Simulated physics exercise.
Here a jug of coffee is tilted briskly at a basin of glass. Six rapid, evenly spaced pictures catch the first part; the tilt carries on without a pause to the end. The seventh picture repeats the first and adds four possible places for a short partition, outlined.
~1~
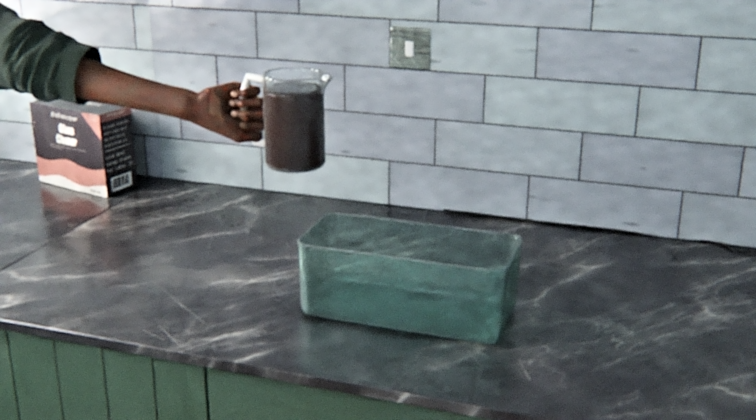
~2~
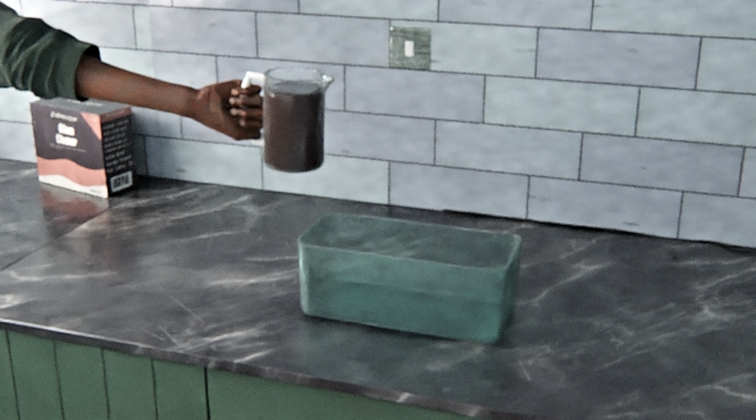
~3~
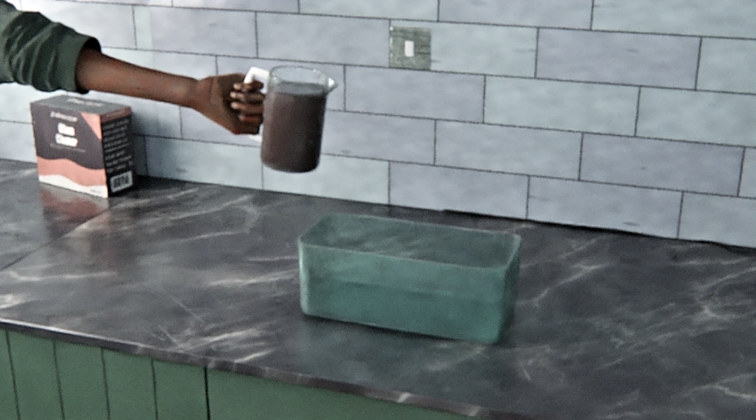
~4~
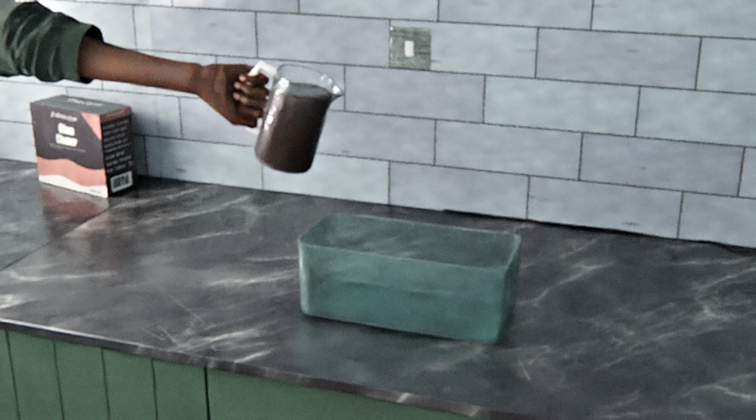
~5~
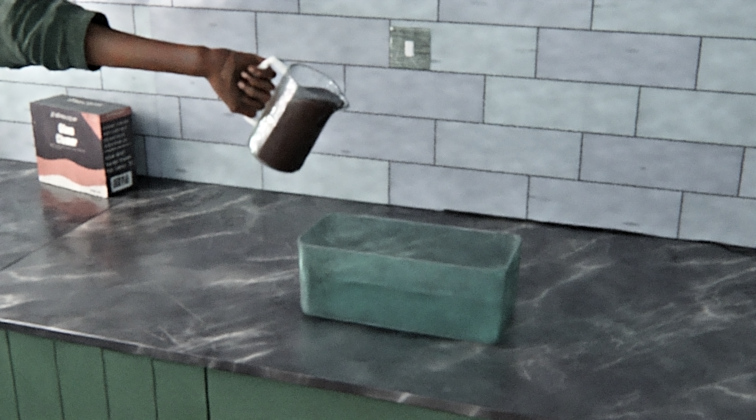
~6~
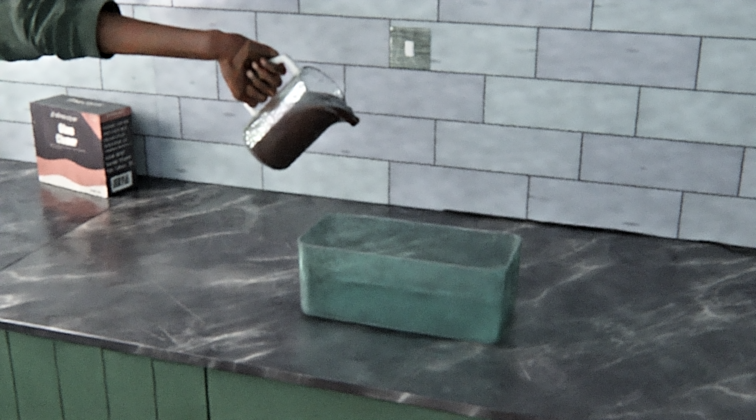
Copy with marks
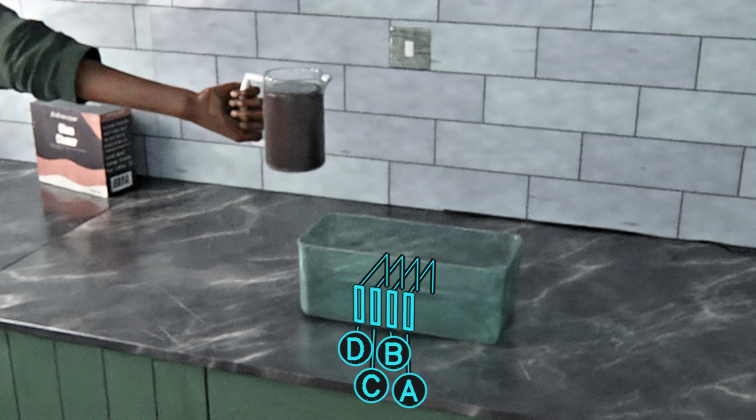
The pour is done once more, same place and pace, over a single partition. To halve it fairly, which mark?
Slot C.
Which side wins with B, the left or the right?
The left side.
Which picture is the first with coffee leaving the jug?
Picture 6.
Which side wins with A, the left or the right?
More ends on the left.
In cyan, A at (407, 334); B at (390, 331); C at (374, 329); D at (357, 326).
Choosing A, about 94 % ends left of the wall and 3 % right of it; 3 % is lost outside.
Choosing B, about 86 % ends left of the wall and 7 % right of it; 7 % is lost outside.
Choosing C, about 48 % ends left of the wall and 50 % right of it.
Choosing D, about 7 % ends left of the wall and 92 % right of it.
